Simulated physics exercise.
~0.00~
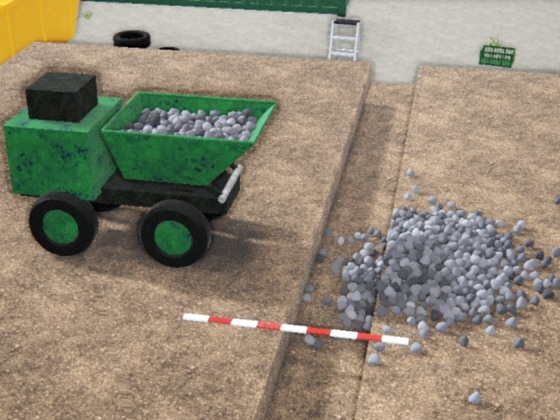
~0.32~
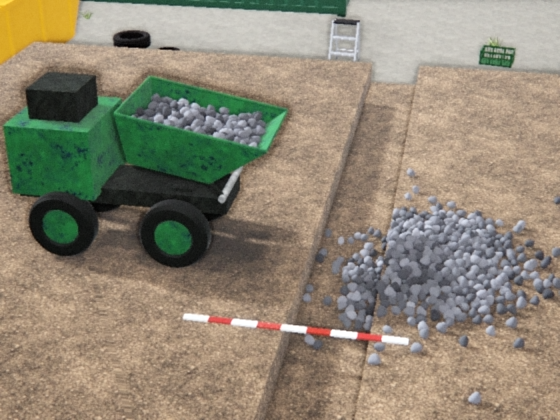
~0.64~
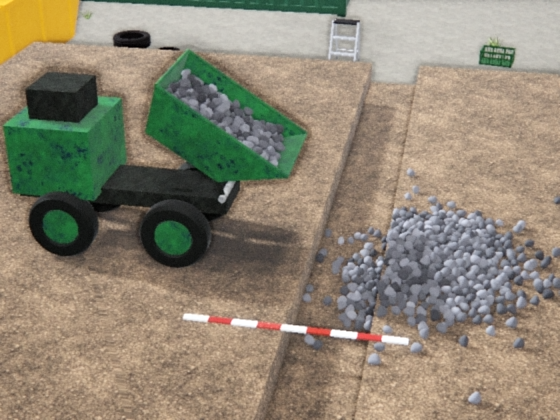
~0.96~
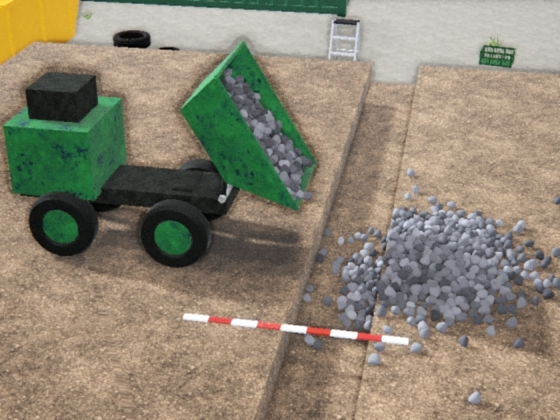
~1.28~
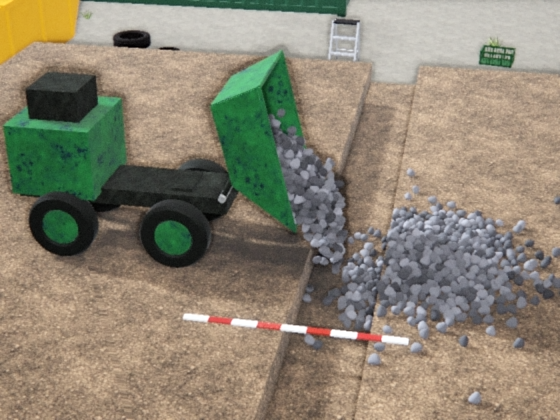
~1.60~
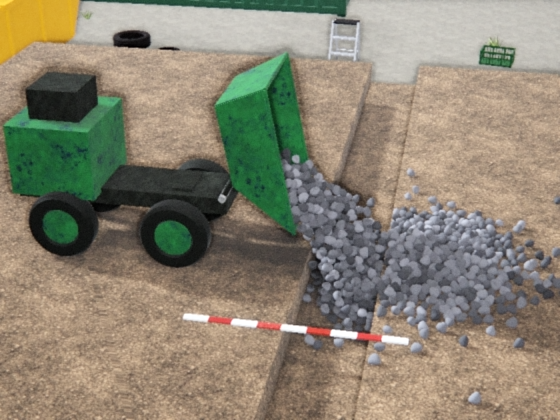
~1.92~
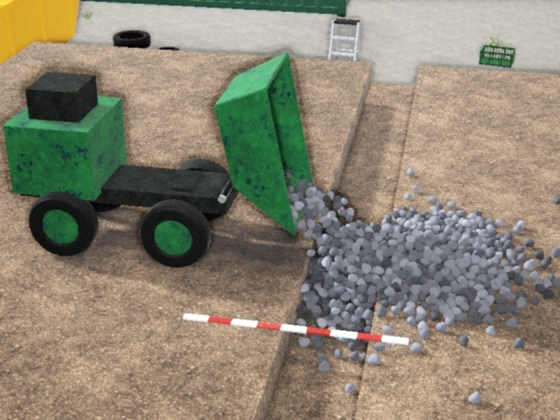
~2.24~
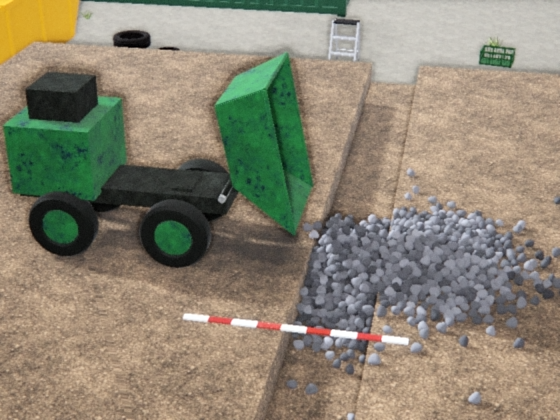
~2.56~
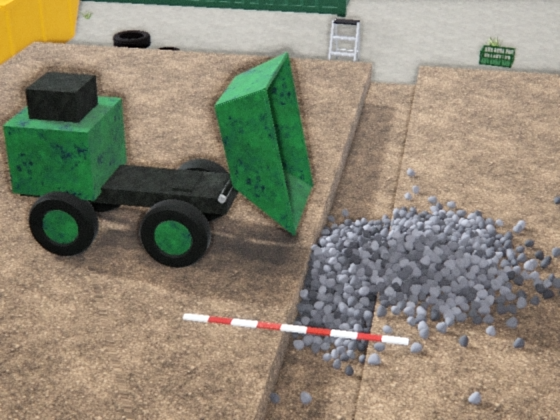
A small green dumper with black wheels stands on brown ground at the left, its body full of grey stones, facing away from a trench with an earlier heap spread along its far side. The body begins to tip toward the right, its front end rising while the stones stay inside. It swings steeper until the load slides to the lower lip, then pours out in a thick stream. The stones tumble into the trench beside a red and white striped pole and join the old heap. The last few drop away, leaving the body empty and steeply raised above the settled stones.
